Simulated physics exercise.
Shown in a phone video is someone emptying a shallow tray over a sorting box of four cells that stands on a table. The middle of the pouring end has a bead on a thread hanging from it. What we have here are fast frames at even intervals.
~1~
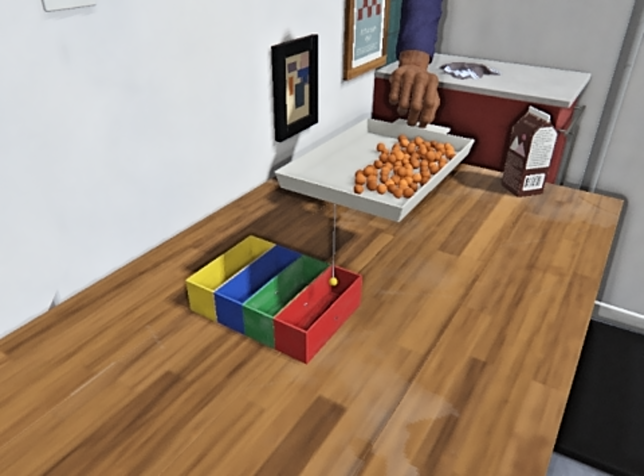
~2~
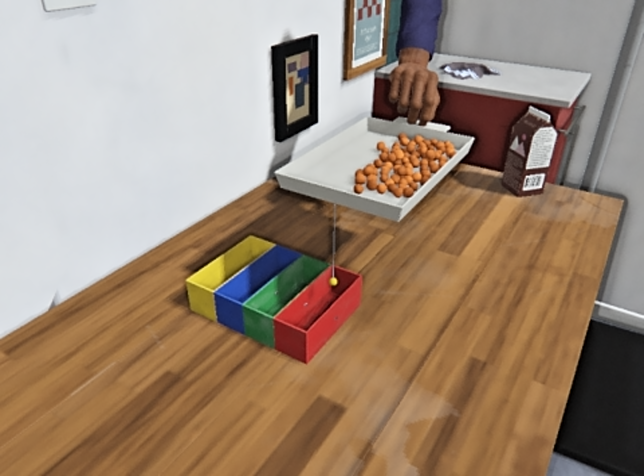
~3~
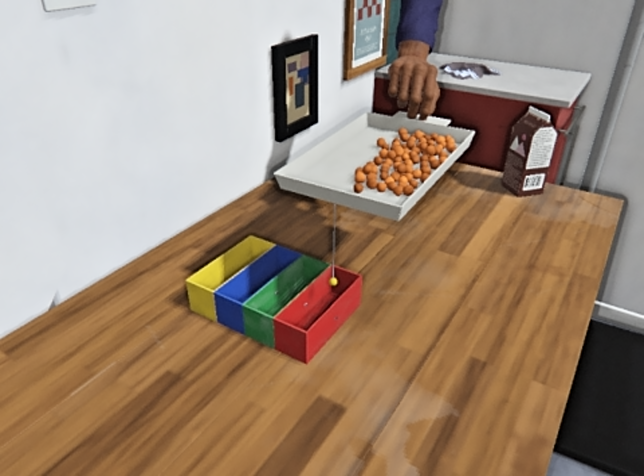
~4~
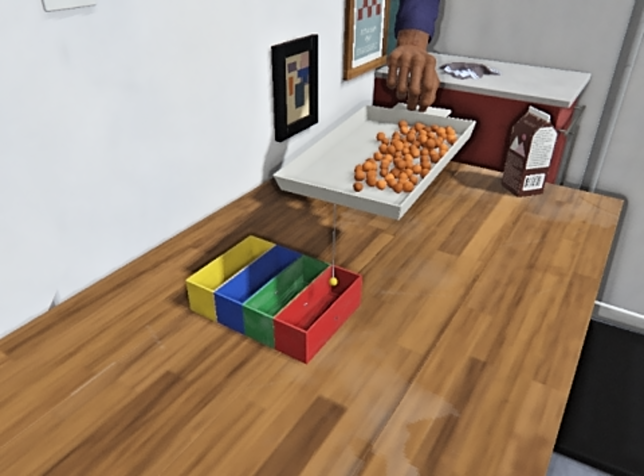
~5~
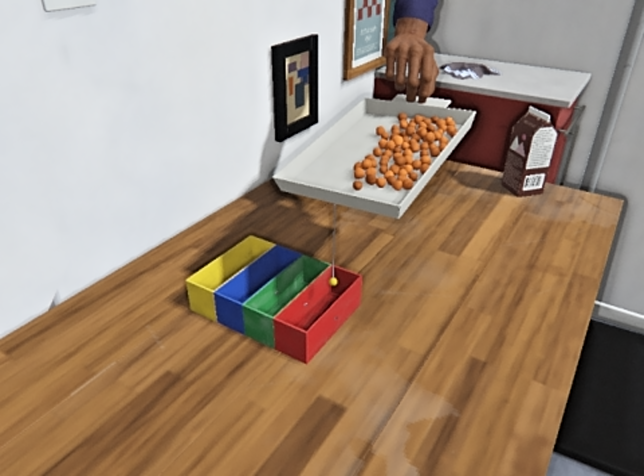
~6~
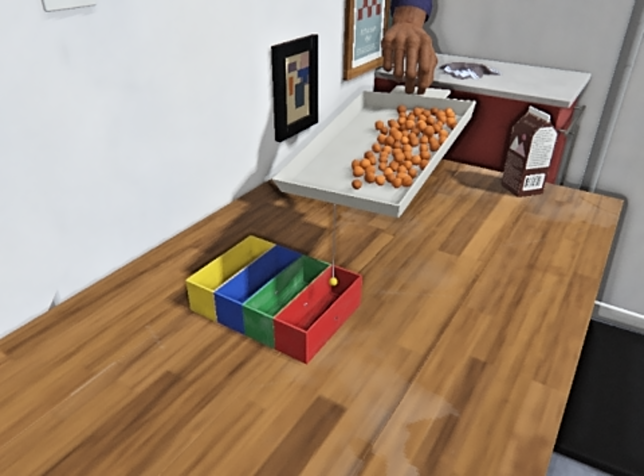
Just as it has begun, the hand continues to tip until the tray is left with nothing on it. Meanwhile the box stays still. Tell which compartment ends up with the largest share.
The green compartment ends up with the largest share.
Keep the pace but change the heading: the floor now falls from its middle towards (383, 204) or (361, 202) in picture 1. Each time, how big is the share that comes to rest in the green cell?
First heading roughly 0 %, second roughly 0 %.
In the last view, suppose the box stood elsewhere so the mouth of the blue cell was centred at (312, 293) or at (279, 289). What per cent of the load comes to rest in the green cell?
First placement: Some 10 %; second placement: Some 20 %.
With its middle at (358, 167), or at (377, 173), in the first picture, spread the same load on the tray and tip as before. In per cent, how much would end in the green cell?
40 per cent for the first try, 30 per cent for the second.
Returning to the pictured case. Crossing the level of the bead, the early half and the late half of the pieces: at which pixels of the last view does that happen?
At about (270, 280), then at (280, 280).
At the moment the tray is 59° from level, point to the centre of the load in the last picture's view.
The load is centred near (327, 168).
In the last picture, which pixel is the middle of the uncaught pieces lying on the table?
Centre: Close to (261, 366).
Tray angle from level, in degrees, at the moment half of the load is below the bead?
Somewhere near 110 degrees, I'd say.
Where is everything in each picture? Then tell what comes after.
Corners of the pouring end near (281, 171) and (400, 204), level; middle of the load near (405, 163), coated peanuts; bead on its thread near (333, 282); yellow cell near (202, 298); blue cell near (230, 310); green cell near (259, 324); red cell near (291, 338), in the first frame.
Corners of the pouring end near (280, 172) and (400, 204), level; middle of the load near (405, 161), in the second frame.
Corners of the pouring end near (280, 173) and (399, 204), tipped barely, lowest at the left corner; middle of the load near (405, 158), in the third frame.
Corners of the pouring end near (279, 174) and (399, 203), tipped a little, lowest at the left corner; middle of the load near (405, 152), in the fourth frame.
Corners of the pouring end near (279, 175) and (398, 202), tipped a little, lowest at the left corner; middle of the load near (405, 147), in the fifth frame.
Corners of the pouring end near (278, 177) and (397, 202), tipped a little, lowest at the left corner; middle of the load near (404, 141); yellow cell near (202, 298); blue cell near (230, 310); green cell near (259, 324); red cell near (291, 338), in the sixth frame.
Shortly afterwards, tray tipped steeply; all but a few on the tray; only a few falling or outside the box.
Next, tray tipped right over; the bulk on the tray; only a few in the blue cell; only a few in the red cell; a little falling or outside the box.
Some moments later, tray tipped past a quarter turn; near a third in the green cell; near a quarter in the blue cell; near a quarter in the red cell; only a few in the yellow cell; a little falling or outside the box.
In the end, tray tipped past a quarter turn; near a third in the green cell; near a quarter in the blue cell; near a quarter in the red cell; only a few in the yellow cell; a little outside the box.
